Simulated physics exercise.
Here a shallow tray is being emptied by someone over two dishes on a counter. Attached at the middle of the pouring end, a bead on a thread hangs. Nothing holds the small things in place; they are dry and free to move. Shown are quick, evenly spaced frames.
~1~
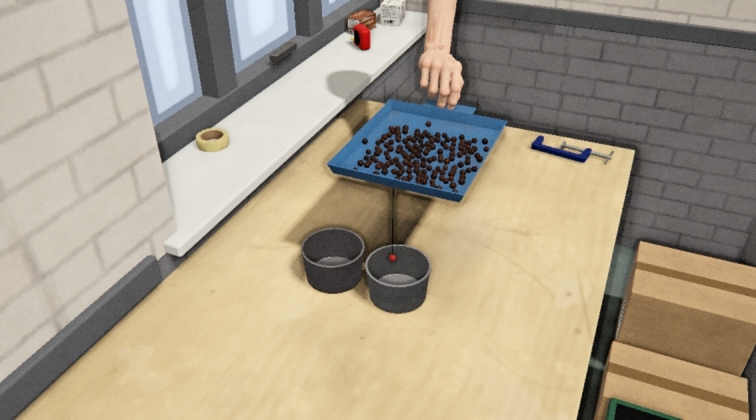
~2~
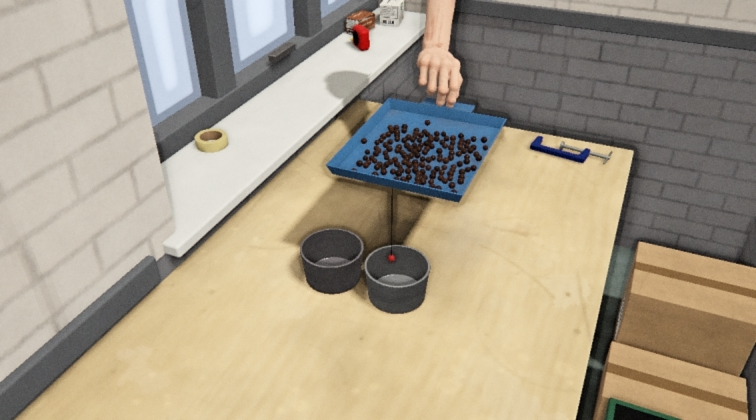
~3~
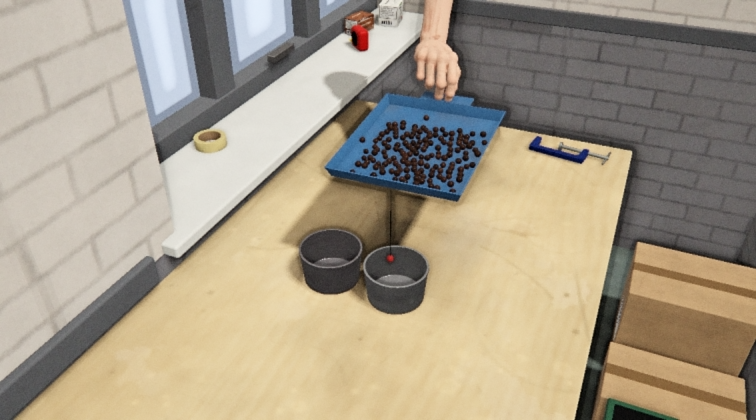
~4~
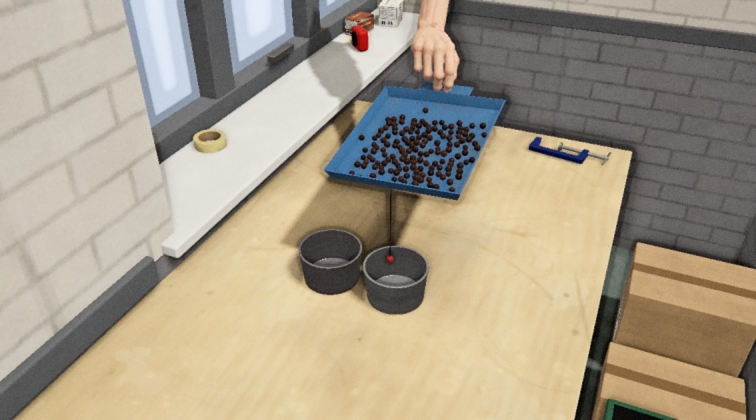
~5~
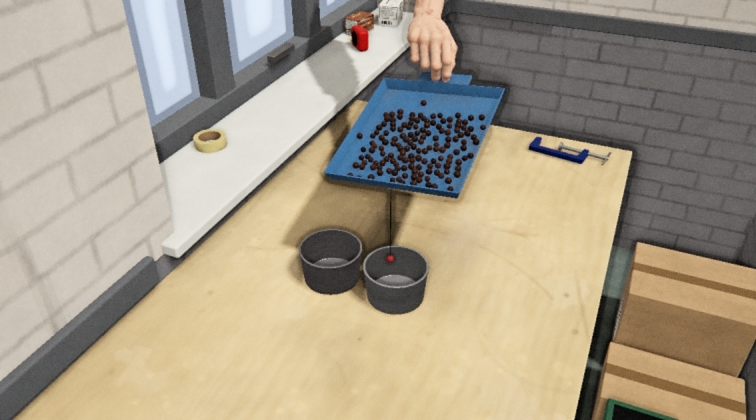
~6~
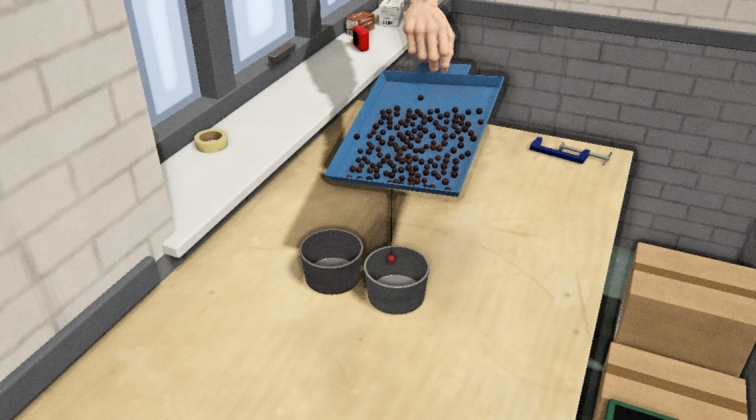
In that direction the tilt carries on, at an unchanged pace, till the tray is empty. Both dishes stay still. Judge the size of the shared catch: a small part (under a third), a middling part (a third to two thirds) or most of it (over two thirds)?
A middling part.
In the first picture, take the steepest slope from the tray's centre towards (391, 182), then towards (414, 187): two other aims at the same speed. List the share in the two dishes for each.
The first try gives close to 10 per cent, the second close to 0 per cent.
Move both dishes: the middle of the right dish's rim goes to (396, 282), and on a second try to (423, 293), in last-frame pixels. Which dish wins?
Placement one gives the one at left, placement two gives the one at left.
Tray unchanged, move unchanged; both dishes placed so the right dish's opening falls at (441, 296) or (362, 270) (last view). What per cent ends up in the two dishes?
About 30 per cent first, then about 80 per cent.
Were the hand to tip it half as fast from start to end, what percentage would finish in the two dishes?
Around 60 percent.
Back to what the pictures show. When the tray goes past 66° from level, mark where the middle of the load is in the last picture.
Centre estimate: (356, 184).
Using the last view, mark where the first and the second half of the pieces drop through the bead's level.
Near (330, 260) and later near (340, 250).
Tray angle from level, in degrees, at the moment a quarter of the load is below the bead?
I'd say it is tilted about 75°.
Just after the last frame, tray tipped steeply; roughly two thirds on the tray; about a tenth in the left dish; about a tenth outside both; roughly a quarter in the air.
A moment on, tray tipped past a quarter turn; roughly half in the left dish; roughly a third outside both; about a tenth in the air.
Further on, tray tipped past a quarter turn; roughly half in the left dish; roughly half outside both.
When it is over, tray tipped past a quarter turn; not one in the right dish; roughly half in the left dish; roughly half outside both.
